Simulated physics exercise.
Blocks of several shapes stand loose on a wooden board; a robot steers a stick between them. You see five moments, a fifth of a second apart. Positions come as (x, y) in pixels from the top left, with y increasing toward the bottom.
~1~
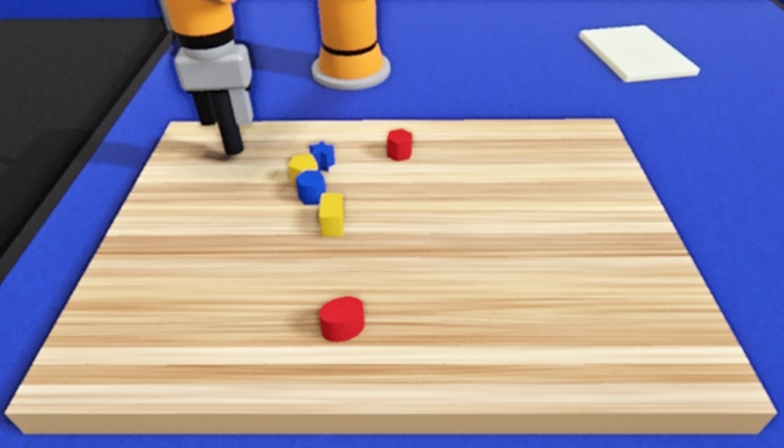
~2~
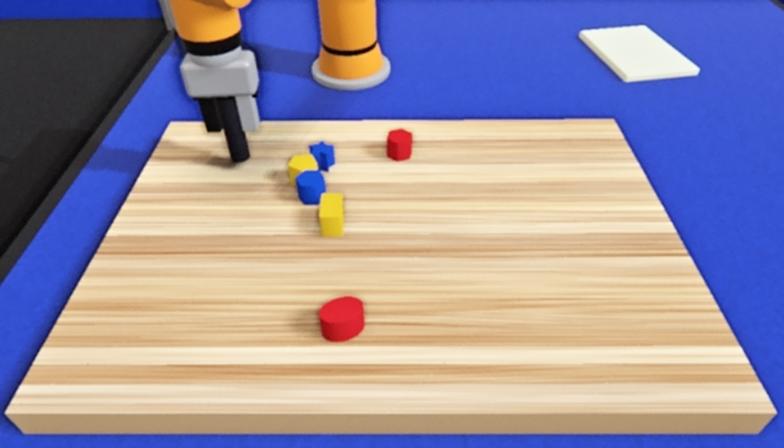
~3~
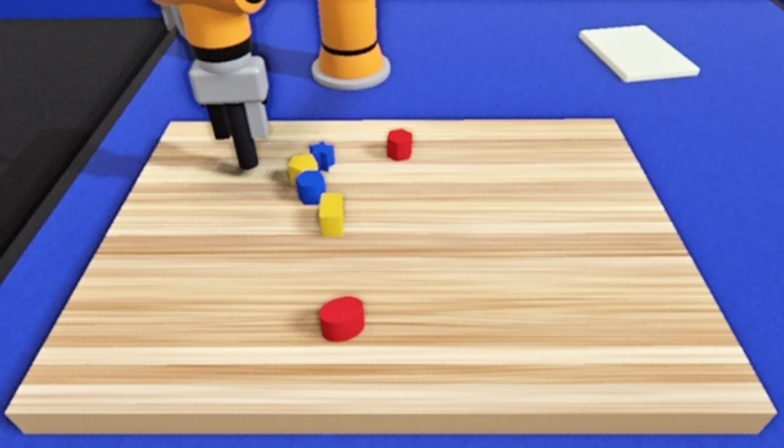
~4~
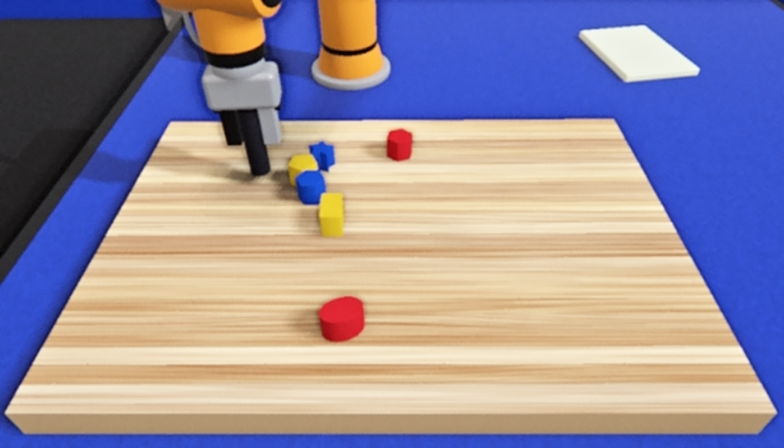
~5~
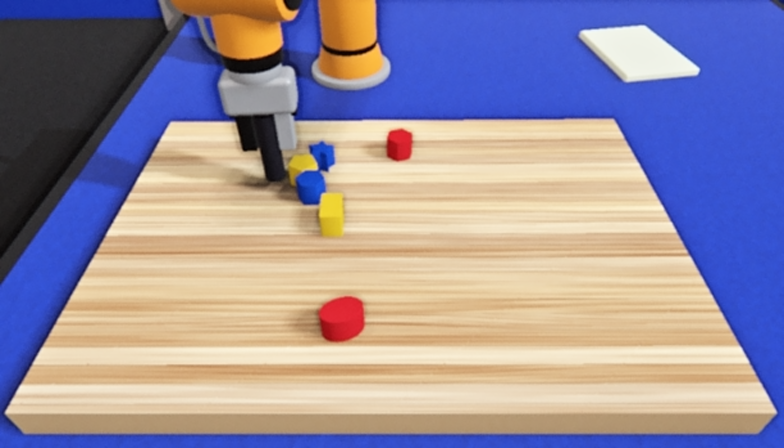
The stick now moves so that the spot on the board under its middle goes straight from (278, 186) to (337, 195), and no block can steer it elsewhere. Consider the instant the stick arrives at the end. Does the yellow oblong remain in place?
My answer is no.
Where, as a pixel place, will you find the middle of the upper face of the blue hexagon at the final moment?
I predict (341, 191).
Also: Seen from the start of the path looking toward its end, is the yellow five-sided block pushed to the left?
Yes, it checks out.
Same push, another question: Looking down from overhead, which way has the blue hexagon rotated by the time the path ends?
It goes clockwise.
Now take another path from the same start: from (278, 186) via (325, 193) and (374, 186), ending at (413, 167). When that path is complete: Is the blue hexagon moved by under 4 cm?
In short: No.
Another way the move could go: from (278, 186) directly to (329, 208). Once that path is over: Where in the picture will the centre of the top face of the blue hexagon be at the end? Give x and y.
Just about (352, 185).
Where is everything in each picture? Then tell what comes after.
The first picture shows tip of the stick (235, 150), middles of tops, yellow five-sided block (302, 162), blue hexagon (310, 178), blue star (321, 147), yellow oblong (331, 205).
The second picture shows stick (241, 157), nothing pushed.
The third picture shows stick (249, 164), nothing pushed.
The fourth picture shows stick (261, 171), nothing pushed.
The fifth picture shows stick (276, 176), yellow five-sided block (302, 162), blue hexagon (310, 178), blue star (321, 147), yellow oblong (331, 205).
The first path, step by step. Halfway along, stick (306, 180); yellow five-sided block (321, 159), turned 45° anticlockwise; blue hexagon (320, 181), turned 20° clockwise.
At the end, stick (335, 185); yellow five-sided block (328, 160), turned 80° anticlockwise; blue hexagon (341, 191), turned 65° clockwise; blue star unmoved; yellow oblong (334, 211).
